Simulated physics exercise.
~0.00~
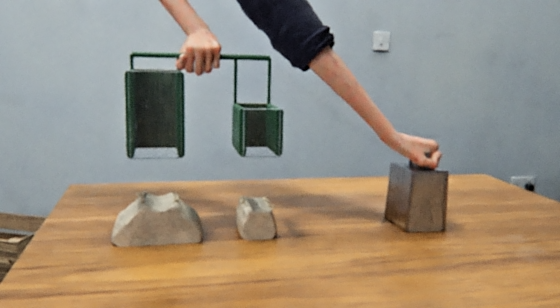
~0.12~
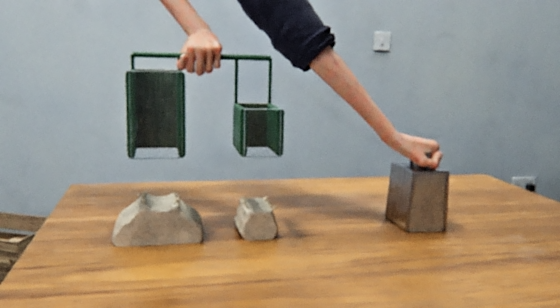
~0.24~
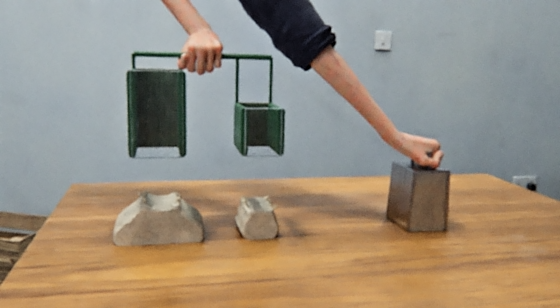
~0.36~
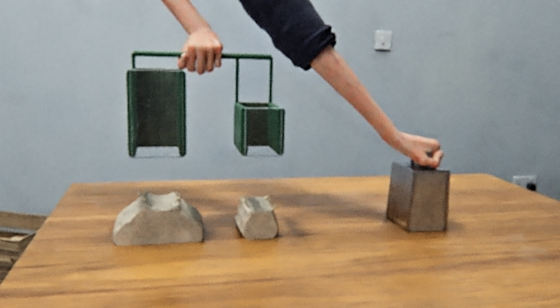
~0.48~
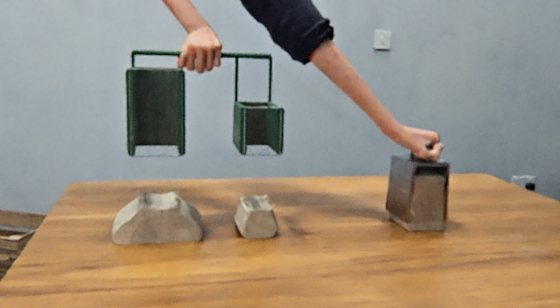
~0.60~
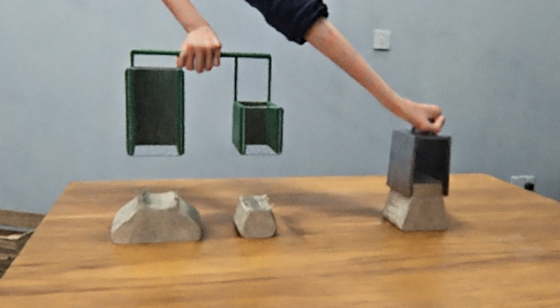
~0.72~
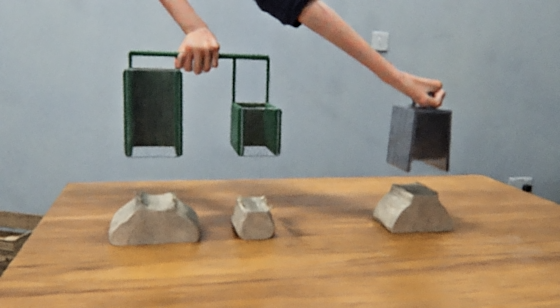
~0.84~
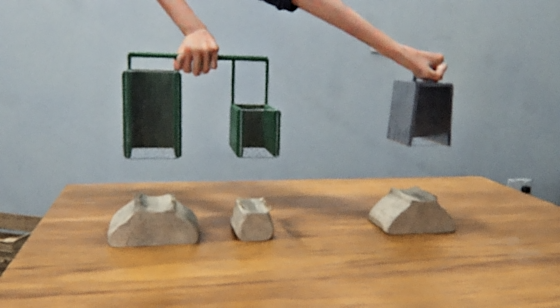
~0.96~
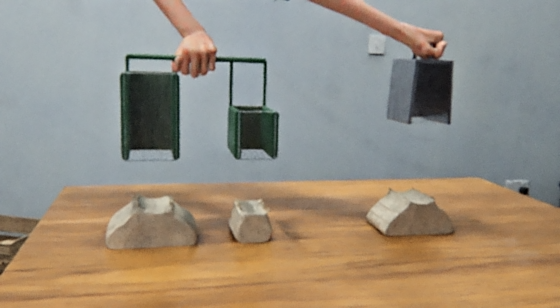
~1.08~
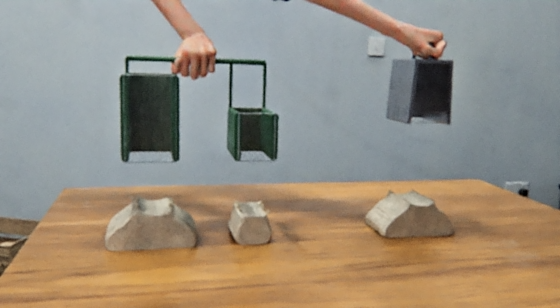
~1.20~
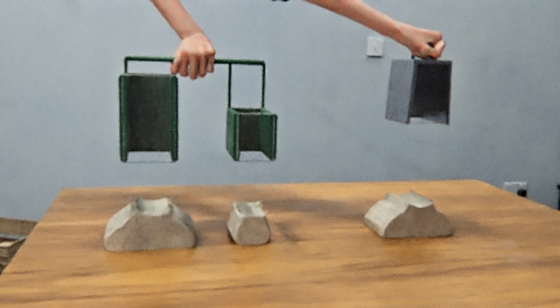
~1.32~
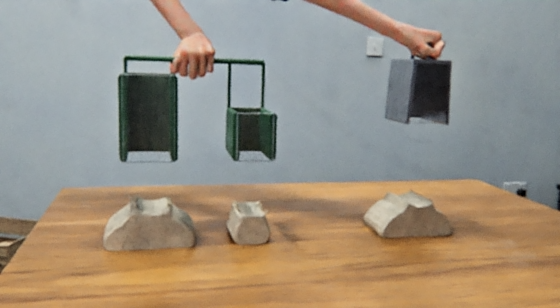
Two hands reach in over a brown wooden table before a plain blue-grey wall, seen from the front by a slightly swaying camera. The left hand holds up a green frame with a large and a small open container above two grey mounds, one wide and one small. On the right, the other hand grips an upturned dark grey tin standing on the table. After a pause, it lifts the tin straight up, uncovering thick grey mix that slumps and spreads into a wide, low mound. The tin stops in the air, and the squat, uneven-topped mound holds its shape beneath it.
